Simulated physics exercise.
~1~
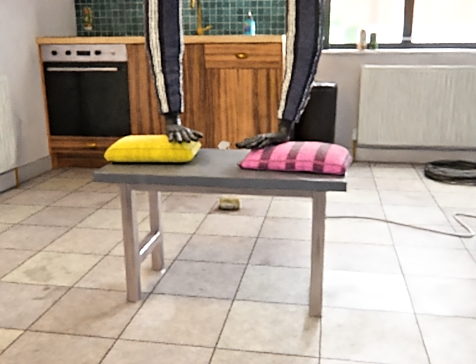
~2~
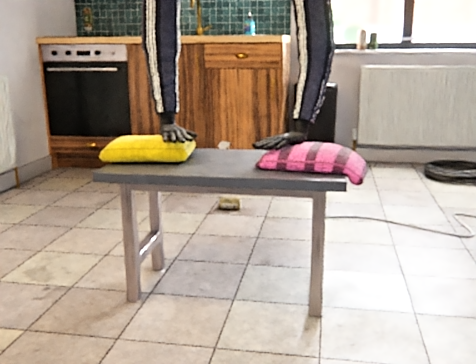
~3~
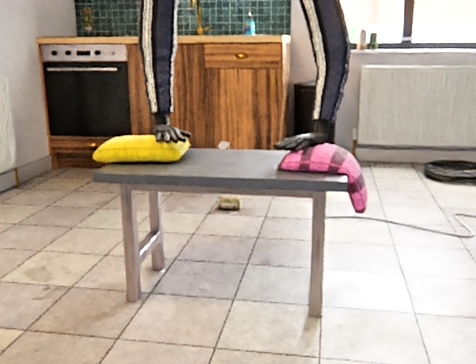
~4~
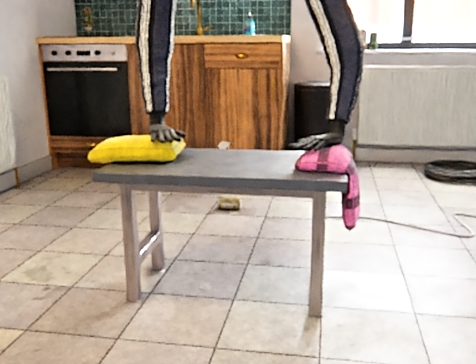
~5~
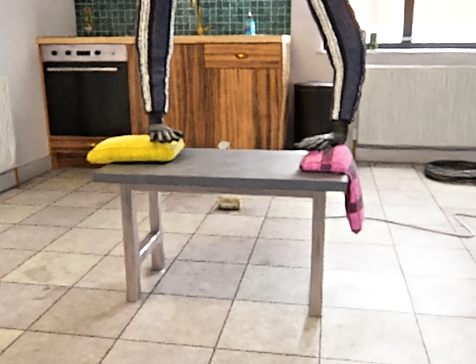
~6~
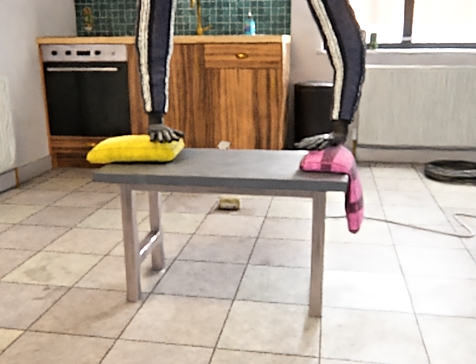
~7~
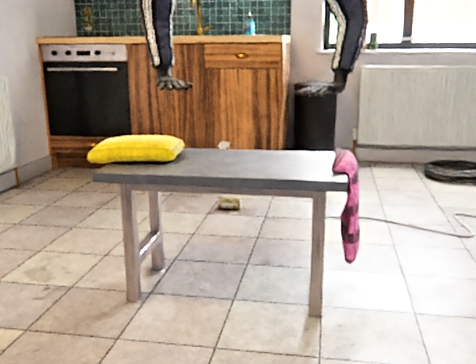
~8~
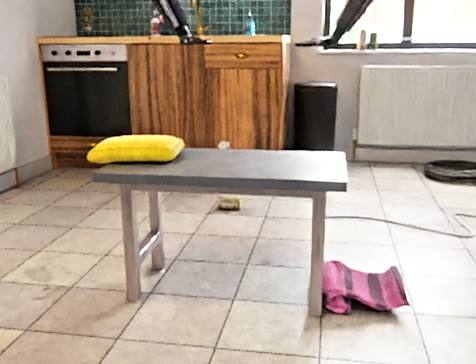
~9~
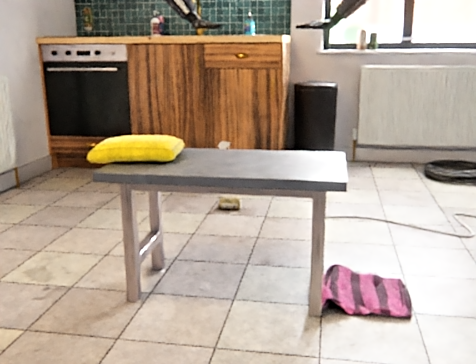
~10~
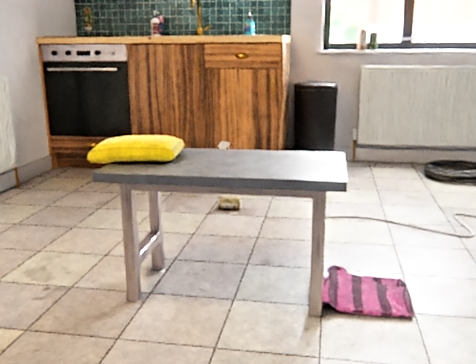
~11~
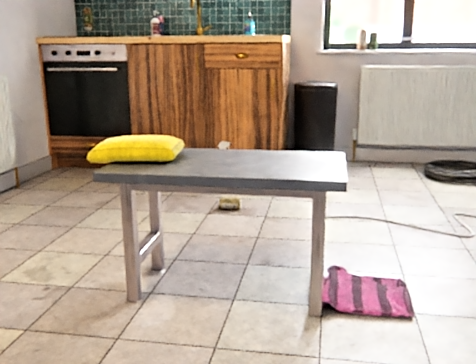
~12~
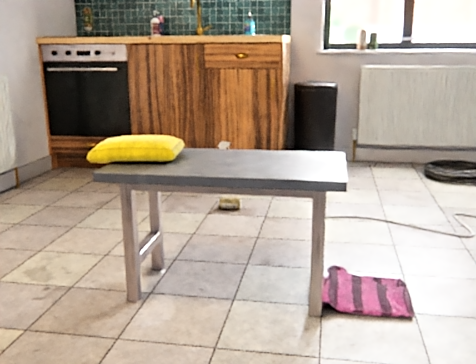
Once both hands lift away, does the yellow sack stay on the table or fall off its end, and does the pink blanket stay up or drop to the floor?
The yellow sack stays where it is on the left end of the table. The pink blanket slumps off the right end and ends up on the floor.
